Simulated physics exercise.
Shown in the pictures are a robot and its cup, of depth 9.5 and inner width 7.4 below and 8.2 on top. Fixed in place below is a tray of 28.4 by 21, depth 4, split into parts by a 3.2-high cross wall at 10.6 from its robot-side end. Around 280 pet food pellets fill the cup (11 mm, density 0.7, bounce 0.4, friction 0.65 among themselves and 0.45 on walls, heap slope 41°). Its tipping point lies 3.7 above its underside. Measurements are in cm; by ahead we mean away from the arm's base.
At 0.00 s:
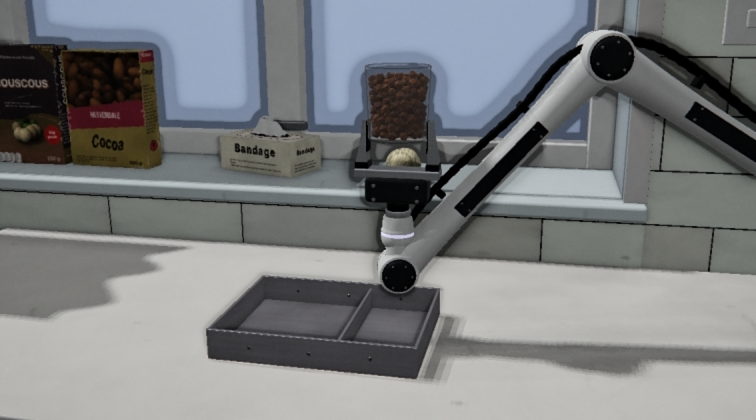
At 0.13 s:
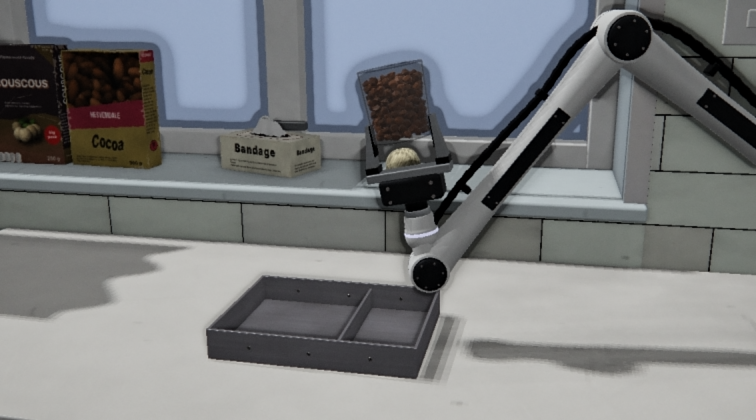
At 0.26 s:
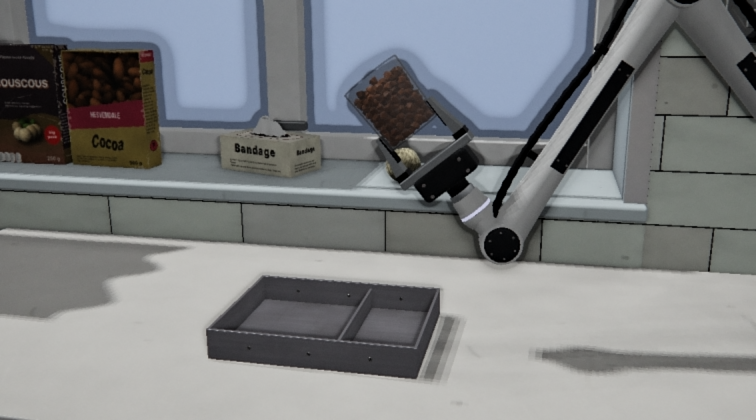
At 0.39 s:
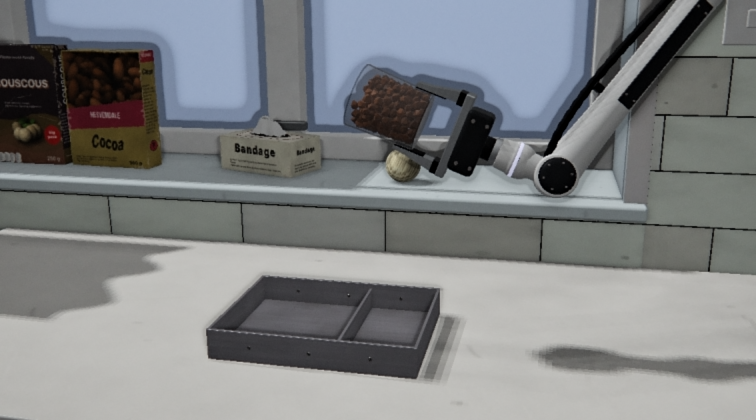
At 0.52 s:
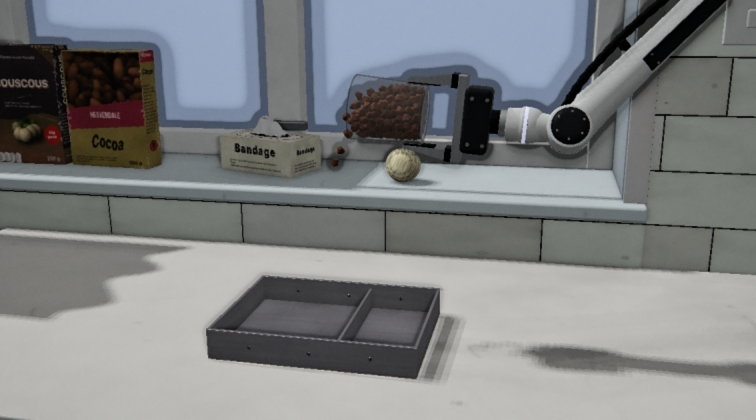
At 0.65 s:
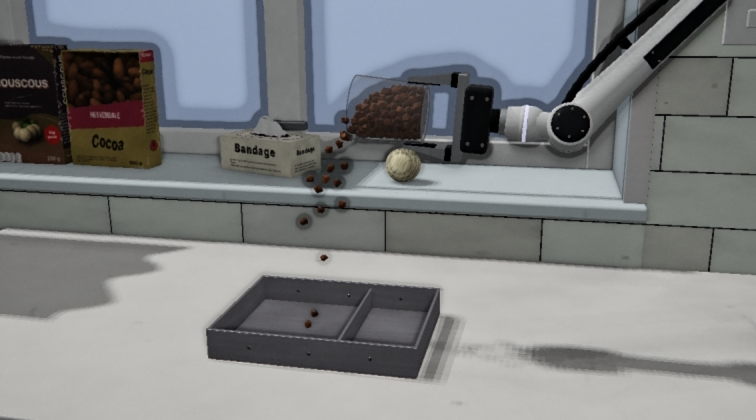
Robot arm tilting a clear cup of brown pellets leftward onto its side, pellets tumbling out toward a divided grey tray below.
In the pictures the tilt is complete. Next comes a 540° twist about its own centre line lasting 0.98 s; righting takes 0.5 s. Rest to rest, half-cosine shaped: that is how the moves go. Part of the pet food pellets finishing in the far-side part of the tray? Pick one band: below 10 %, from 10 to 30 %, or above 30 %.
The share falls above 30 %.
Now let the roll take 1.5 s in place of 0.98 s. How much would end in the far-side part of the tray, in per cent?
About 50 %.
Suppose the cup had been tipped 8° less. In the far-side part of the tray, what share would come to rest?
It would come to roughly 20 percent.
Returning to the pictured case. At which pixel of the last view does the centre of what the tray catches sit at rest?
At about (298, 329).
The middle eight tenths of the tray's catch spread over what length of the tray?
About 12 centimetres.
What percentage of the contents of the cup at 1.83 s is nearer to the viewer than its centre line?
Reading: Roughly 60 percent.
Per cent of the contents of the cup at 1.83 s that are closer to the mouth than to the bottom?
40 %, roughly.
After 1.24 s, tipped 86°, highest piece 37 above the table; 217 in the cup, 41 in the far-side part, 1 on the table or floor, 21 in flight or on a rim.
After 1.83 s, tipped 55°, highest piece 35 above the table; 168 in the cup, 106 in the far-side part, 1 on the table or floor, 5 in flight or on a rim.
After 2.33 s, upright, highest piece 38 above the table; 168 in the cup, 111 in the far-side part, 1 on the table or floor.
After 3.03 s, upright, highest piece 38 above the table; 168 in the cup, 111 in the far-side part, 1 on the table or floor.
In the end, 168 in the cup, 111 in the far-side part, 1 on the table or floor. That is 40 % in the far-side part of the tray.
